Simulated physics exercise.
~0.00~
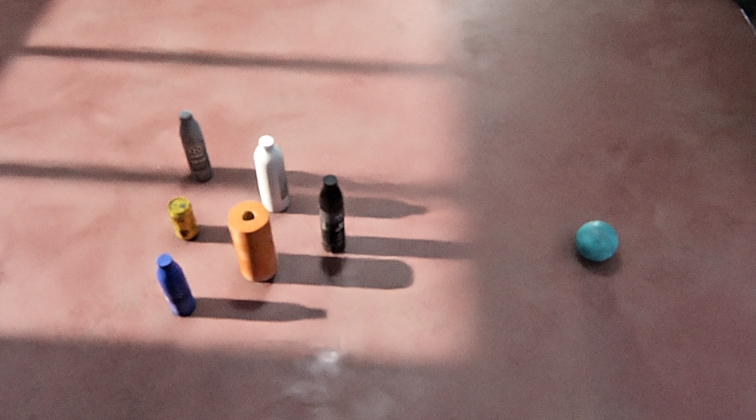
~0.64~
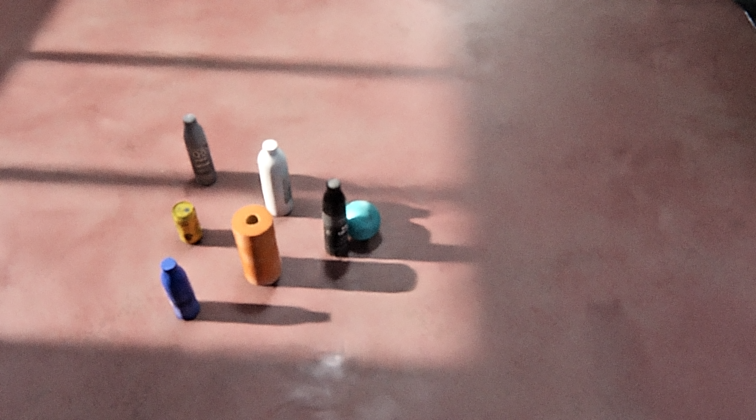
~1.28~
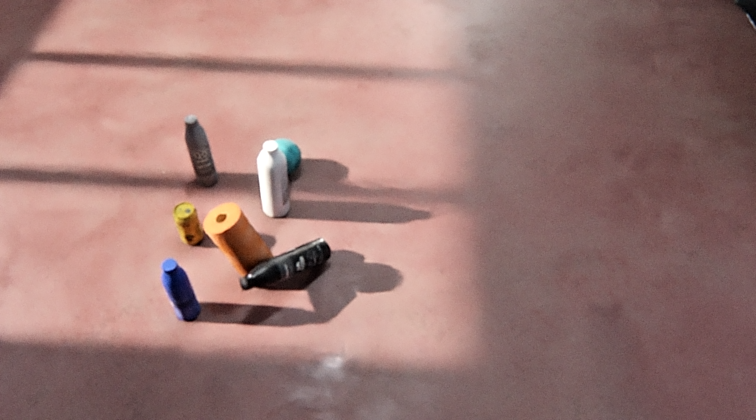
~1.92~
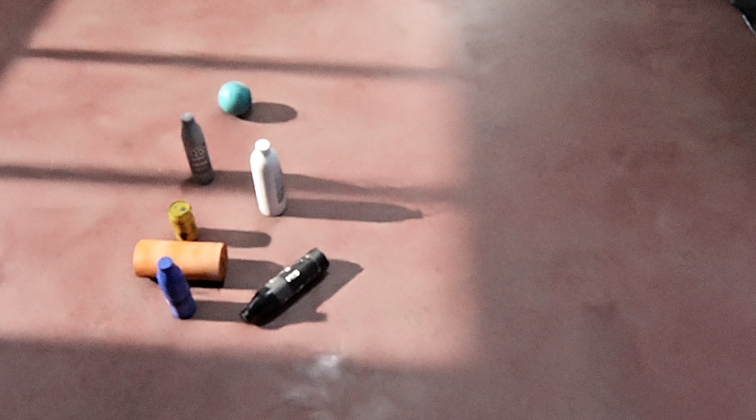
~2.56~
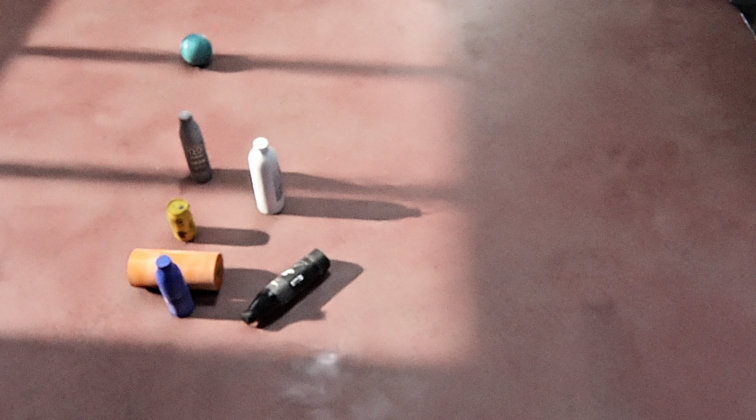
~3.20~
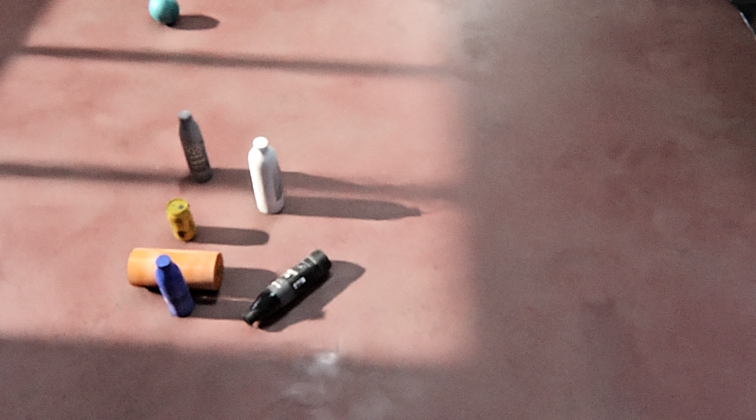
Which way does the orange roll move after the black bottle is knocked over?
The orange roll moves to the left, tipping over and ending on its side behind the blue bottle.
